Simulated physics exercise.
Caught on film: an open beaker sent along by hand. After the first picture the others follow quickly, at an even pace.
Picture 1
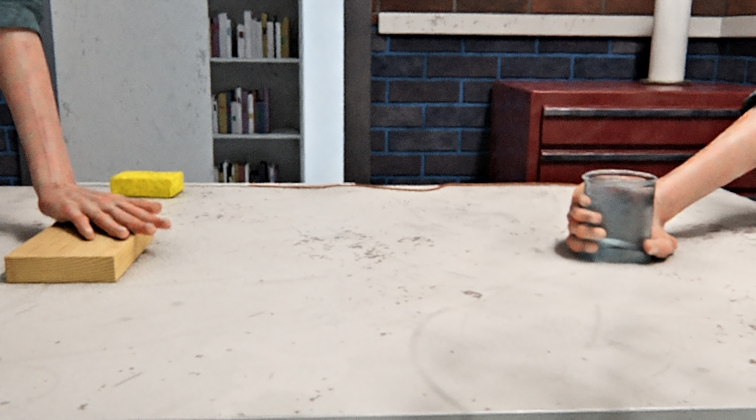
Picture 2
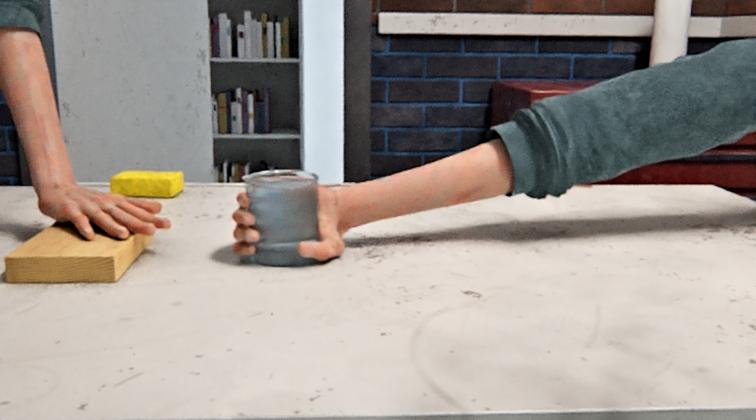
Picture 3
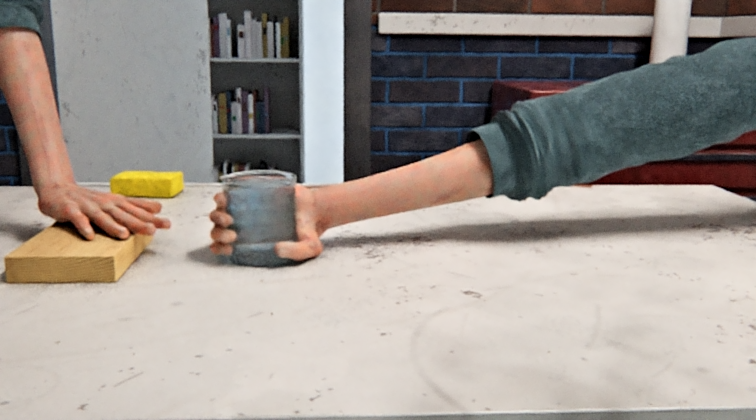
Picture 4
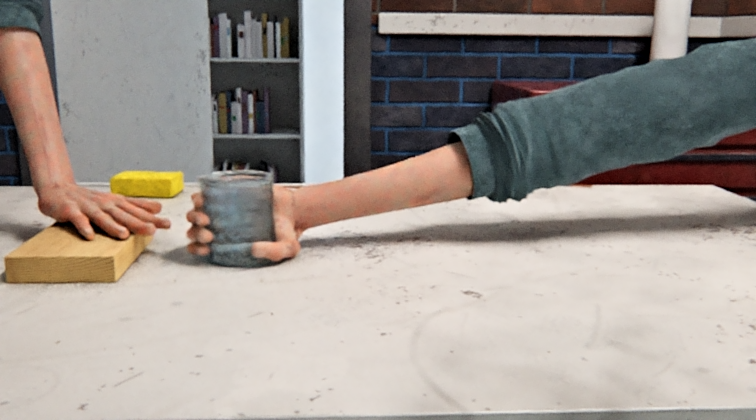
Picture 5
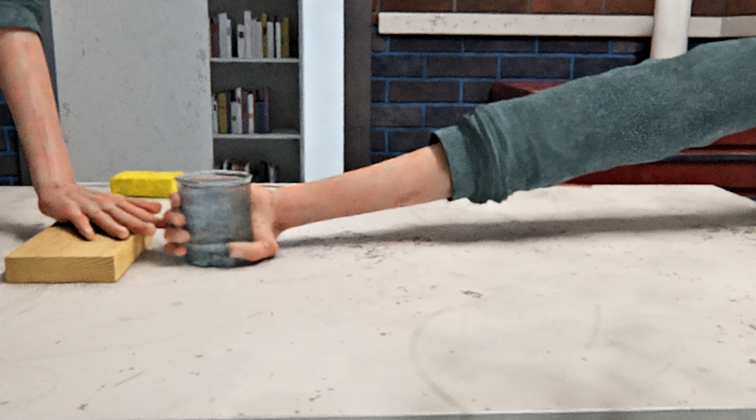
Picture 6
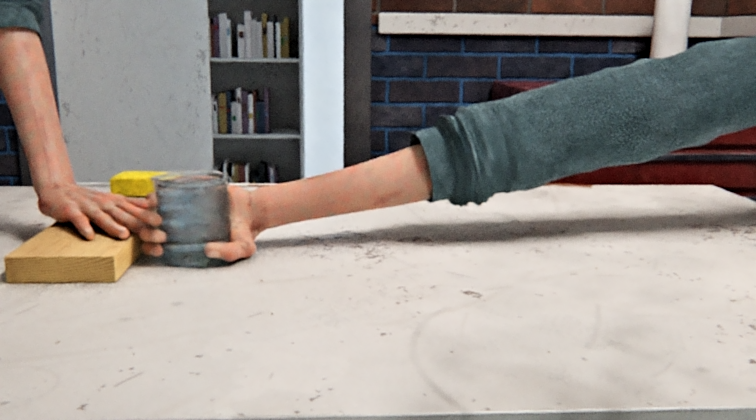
We see one hand resting on a wooden block beside a yellow sponge while another, in a green sleeve, grips an open beaker at the right of a pale table and moves it left across the surface, up close to the block.
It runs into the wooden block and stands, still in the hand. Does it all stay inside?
The beaker slops over.
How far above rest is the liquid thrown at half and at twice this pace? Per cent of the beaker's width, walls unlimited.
First 15 %, second 65 %.
Soon after, the beaker meets the wooden block.
Later, the water surges up the wall; some has gone over its rim.
In the end, the beaker stands at the wooden block; some has gone over its rim.
